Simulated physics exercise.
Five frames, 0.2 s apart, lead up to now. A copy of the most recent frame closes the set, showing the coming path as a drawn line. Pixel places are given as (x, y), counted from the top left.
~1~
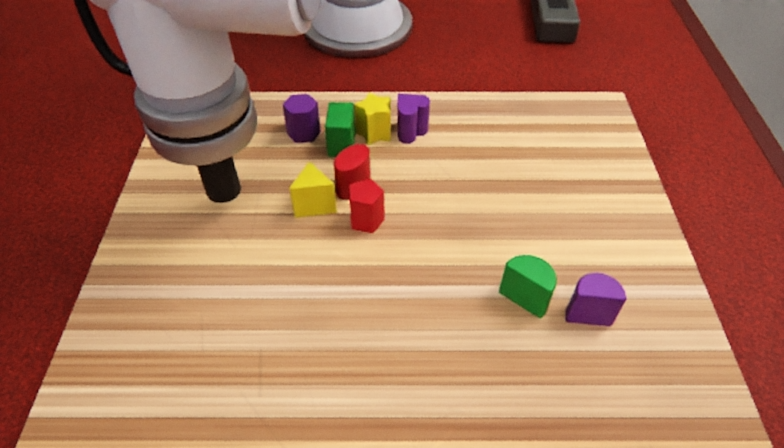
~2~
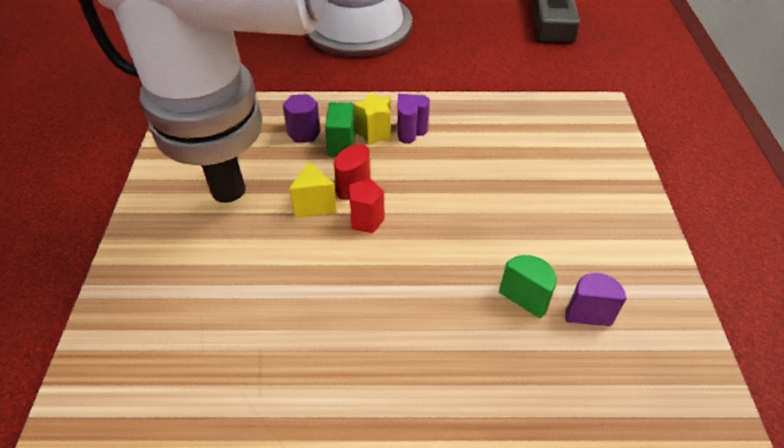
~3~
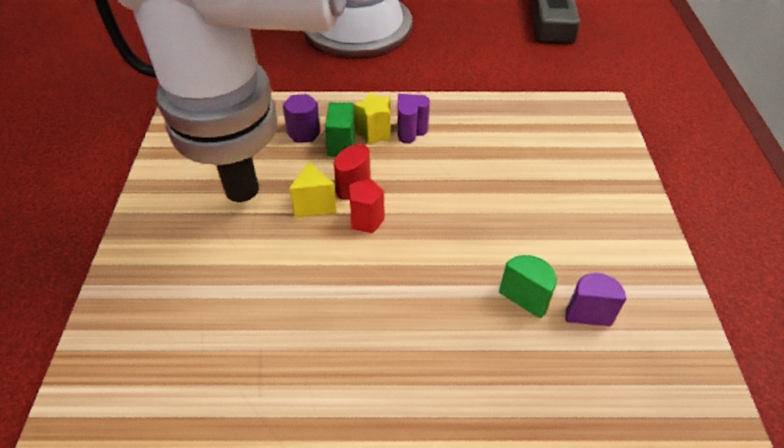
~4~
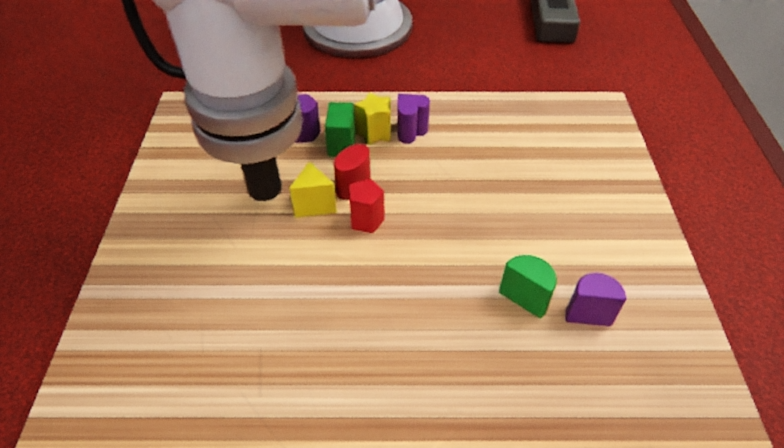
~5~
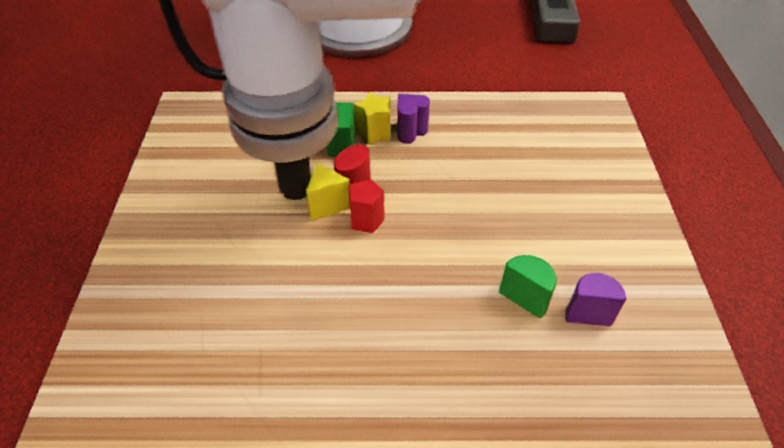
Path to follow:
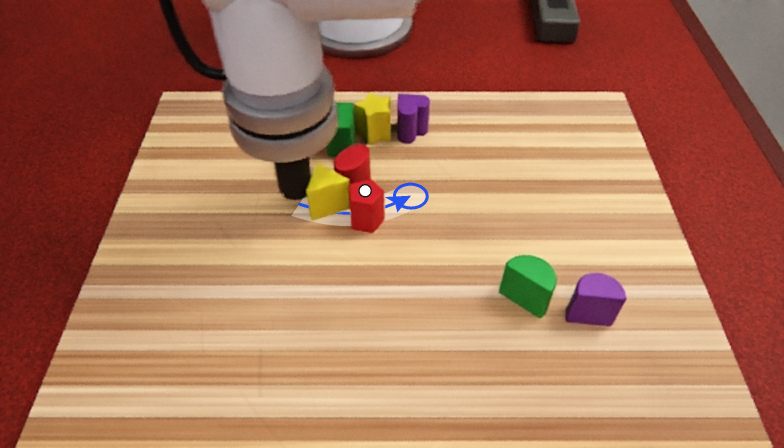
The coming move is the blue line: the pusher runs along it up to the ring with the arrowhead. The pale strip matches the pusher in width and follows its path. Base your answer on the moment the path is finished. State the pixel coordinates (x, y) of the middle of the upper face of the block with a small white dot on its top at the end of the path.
I expect it at (411, 200).
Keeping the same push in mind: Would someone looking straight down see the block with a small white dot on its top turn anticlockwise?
I expect not.
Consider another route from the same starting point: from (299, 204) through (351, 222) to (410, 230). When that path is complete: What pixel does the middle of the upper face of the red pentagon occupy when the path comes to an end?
I'd expect the centre of its top face to be at (440, 189).
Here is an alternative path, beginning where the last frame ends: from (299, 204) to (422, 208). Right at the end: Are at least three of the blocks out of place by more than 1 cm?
In short: Yes.
Path on the board, from (299, 204) by way of (337, 213) and (376, 210) to (411, 196); the dot is on the red pentagon.
On the path given first. One third of the way, pusher at (336, 197); yellow three-sided block at (366, 179), turned 30° anticlockwise; red elliptical block at (359, 154), turned 25° anticlockwise; red pentagon at (385, 195), turned 40° clockwise.
Two thirds of the way, pusher at (377, 193); yellow three-sided block at (409, 178); red elliptical block at (360, 153), turned 30° anticlockwise; red pentagon at (410, 200), turned 75° clockwise.
At the end, pusher at (411, 180); yellow three-sided block at (442, 172), turned 15° clockwise; green rectangle in place; red elliptical block at (360, 153), turned 30° anticlockwise; red pentagon at (411, 200), turned 75° clockwise.
